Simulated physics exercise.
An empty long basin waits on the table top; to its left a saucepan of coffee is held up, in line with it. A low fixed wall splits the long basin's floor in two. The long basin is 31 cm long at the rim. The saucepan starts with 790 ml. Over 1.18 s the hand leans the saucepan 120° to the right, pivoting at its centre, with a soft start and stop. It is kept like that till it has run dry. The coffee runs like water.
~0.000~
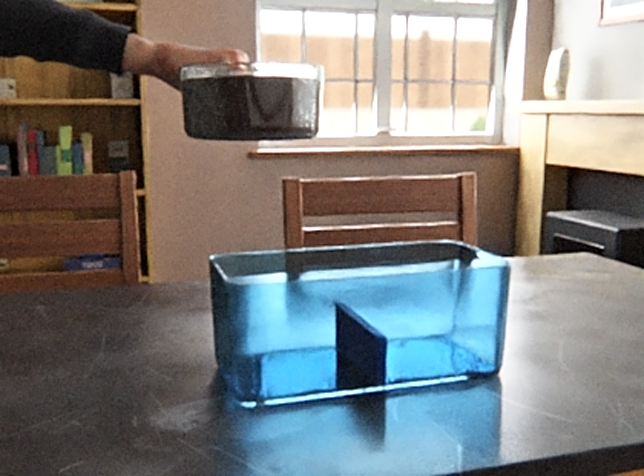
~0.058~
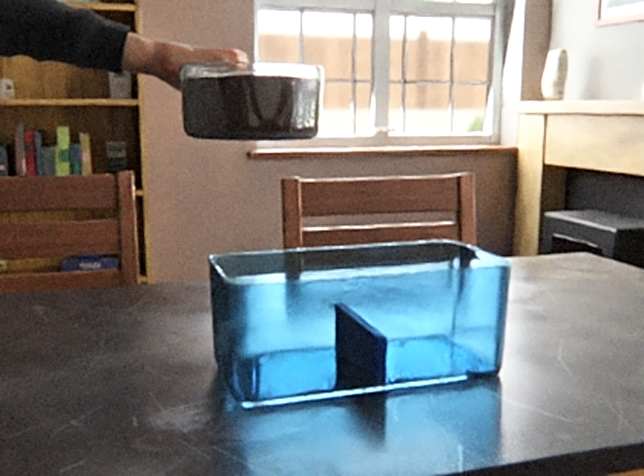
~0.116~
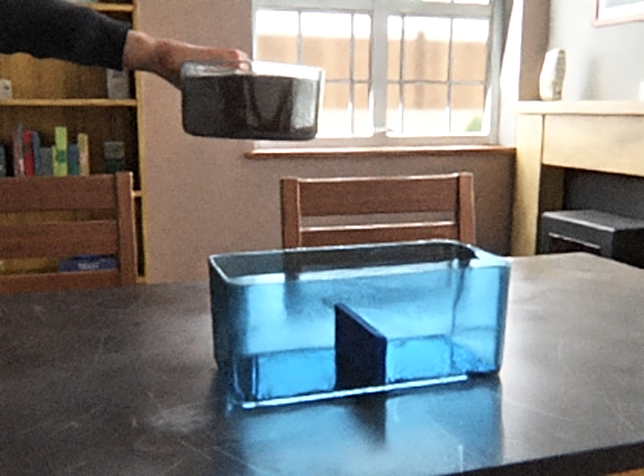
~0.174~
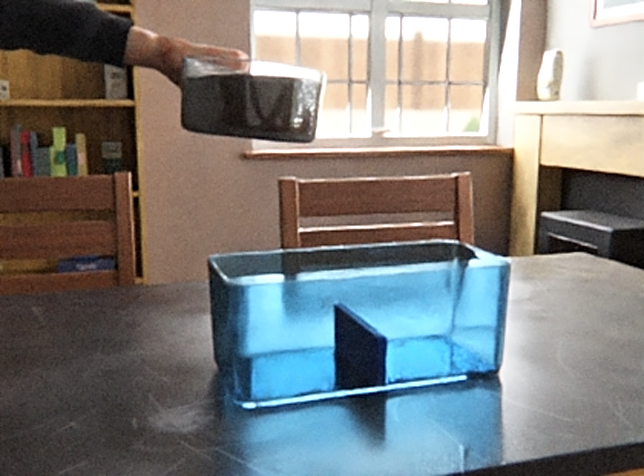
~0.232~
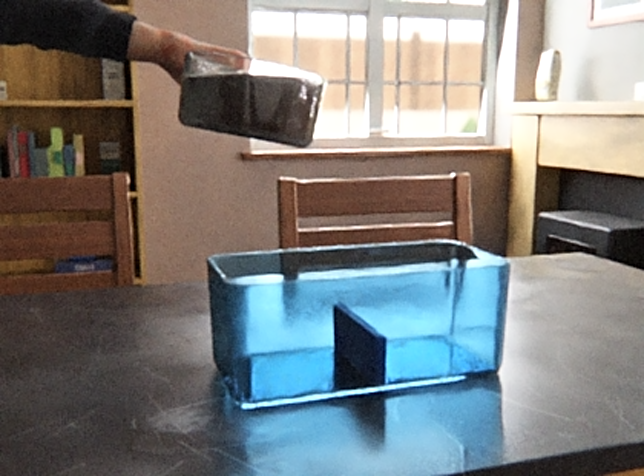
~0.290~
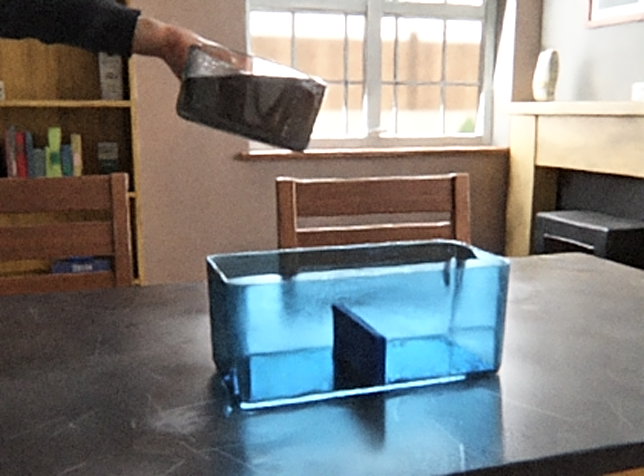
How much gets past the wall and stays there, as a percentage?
The far part has some 72 per cent.
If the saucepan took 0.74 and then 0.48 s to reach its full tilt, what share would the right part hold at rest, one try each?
First 65, then 45 per cent.
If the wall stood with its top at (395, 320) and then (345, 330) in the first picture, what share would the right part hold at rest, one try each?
In turn about 30 and 75 per cent.
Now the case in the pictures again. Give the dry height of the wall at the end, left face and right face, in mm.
Left about 44 mm, right about 26 mm.
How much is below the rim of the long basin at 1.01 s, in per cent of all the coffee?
Some 90 per cent.
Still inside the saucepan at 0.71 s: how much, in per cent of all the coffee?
About 34 per cent.
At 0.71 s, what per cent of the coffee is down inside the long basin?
About 26 per cent.
Then, 0.71 s in, the tilt is 78° and 34 per cent is still to pour, 2 is left of the wall and 23 right of it.
Then, 1.01 s in, the tilt is 114° and 3 per cent is still to pour, 19 is left of the wall and 72 right of it.
Then, 1.33 s in, the tilt is 120° and 0 per cent is still to pour, 27 is left of the wall and 72 right of it.
Then, 1.68 s in, the tilt is 120° and 0 per cent is still to pour, 27 is left of the wall and 72 right of it.
Finally, 27 per cent lies left of the wall, 72 right of it and 1 outside.
